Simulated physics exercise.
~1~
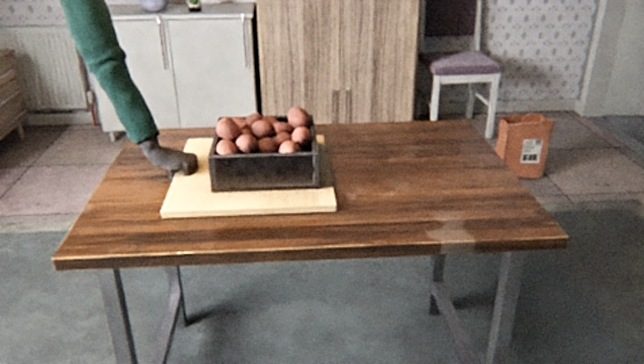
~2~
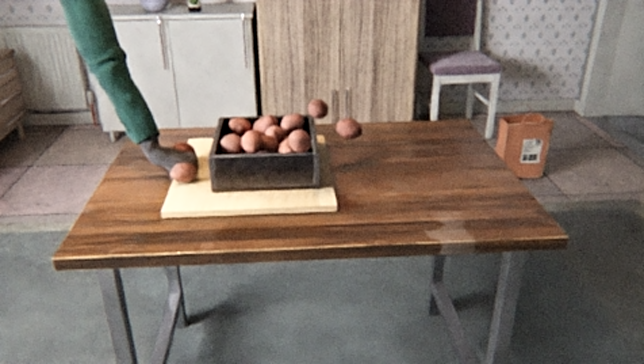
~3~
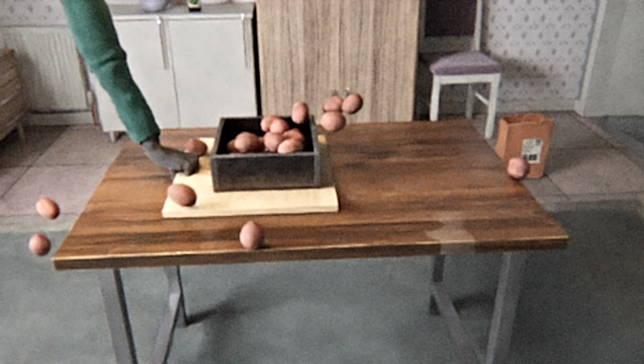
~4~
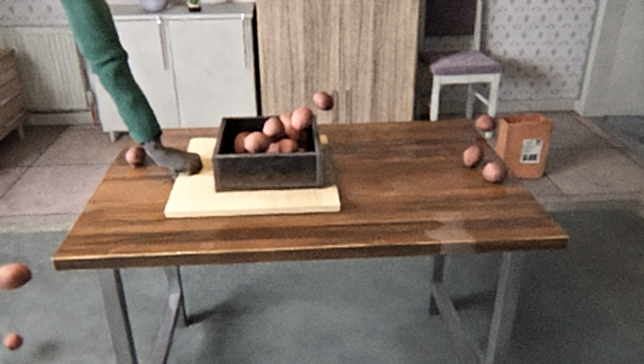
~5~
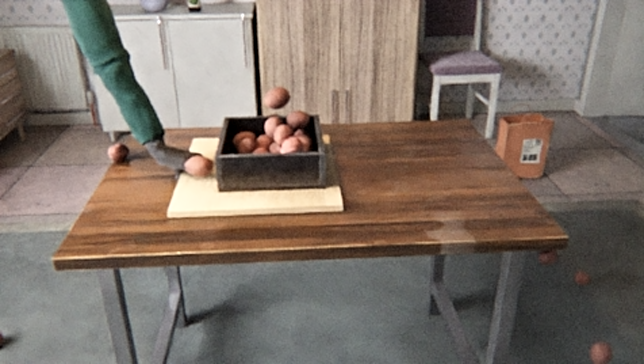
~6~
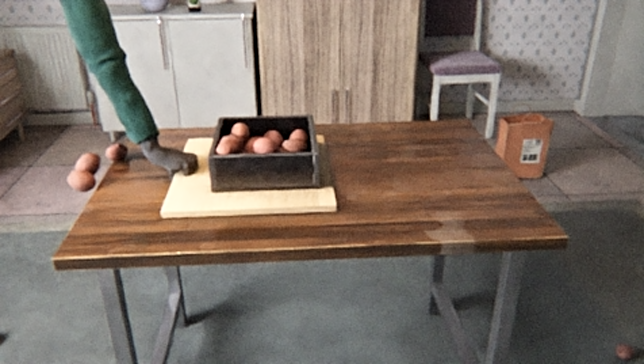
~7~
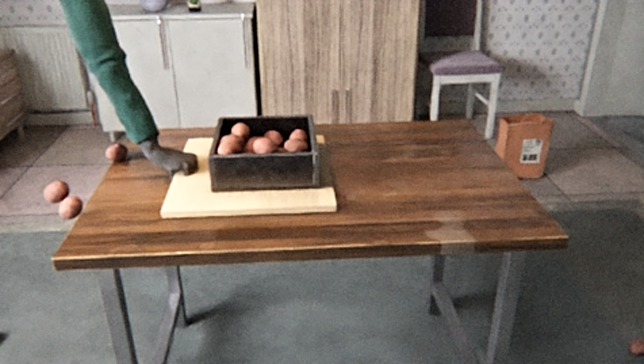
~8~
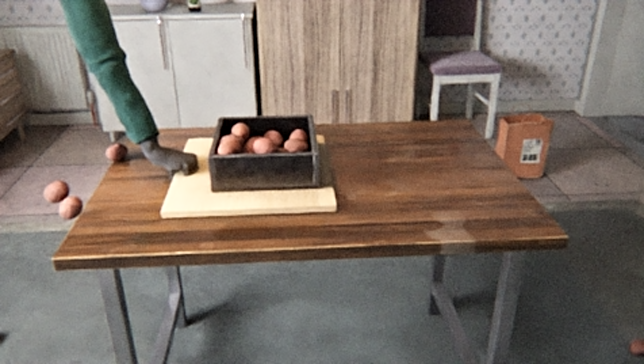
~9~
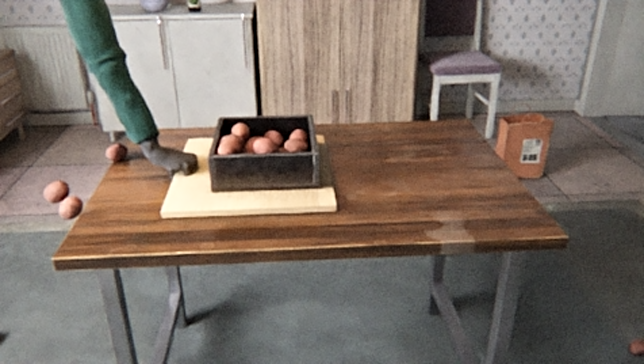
Black crate of red potatoes shaking on a sliding board beside a gloved hand, pieces spilling both ways, several staying inside.
